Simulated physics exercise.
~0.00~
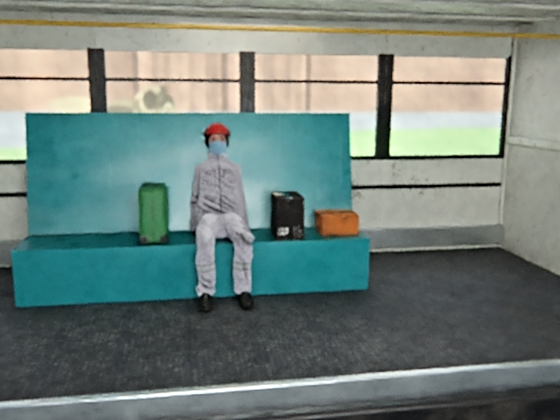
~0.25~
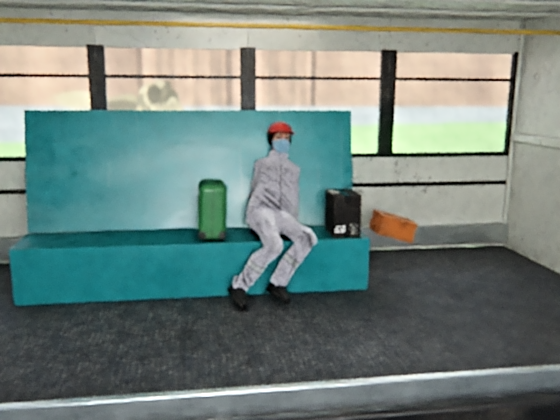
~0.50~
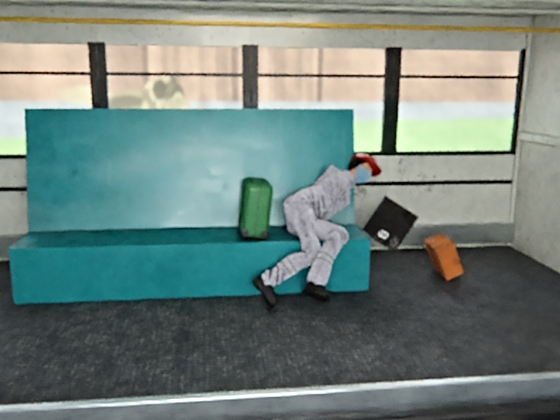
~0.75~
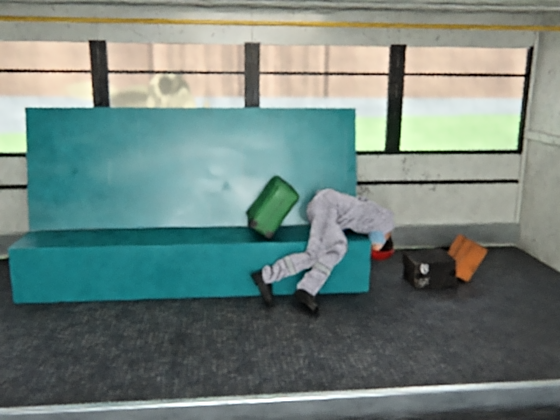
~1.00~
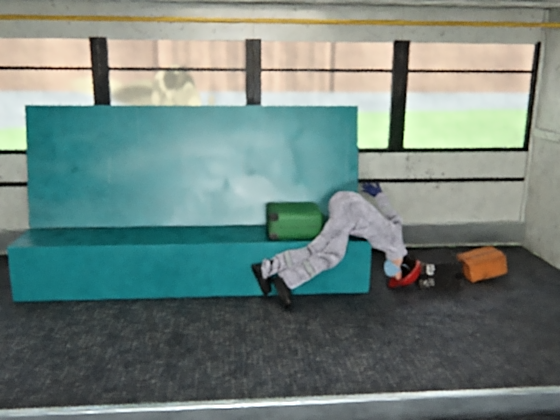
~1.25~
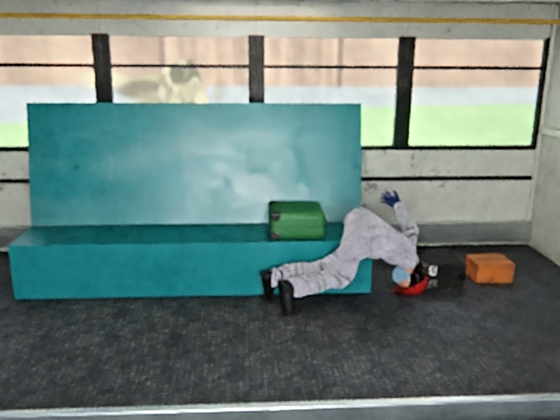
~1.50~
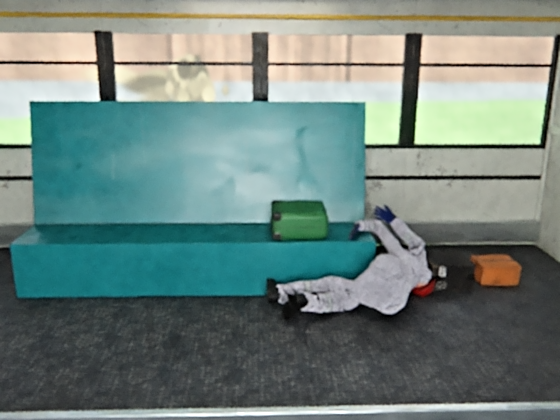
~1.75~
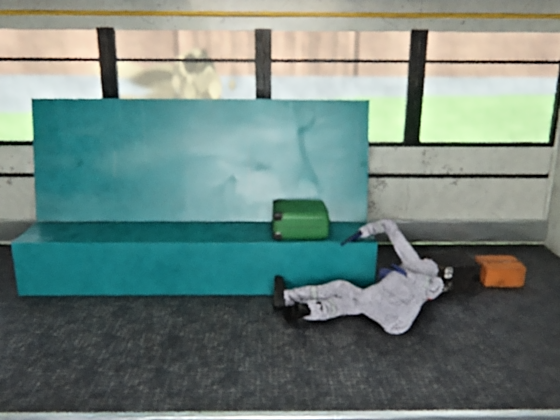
A limp passenger in a pale grey suit, red cap and blue face covering sits on a long teal bench inside a carriage, seen from the front, with windows behind. A green case stands to the left, a black pack and an orange carton to the right. Everything slides right along the seat, and the carton, then the pack, tumble off the end onto the dark floor. The passenger topples headfirst over the same end while the green case tips onto its side and stays on the bench. The passenger's hips slip off, leaving the body sprawled on the floor beside the fallen things.
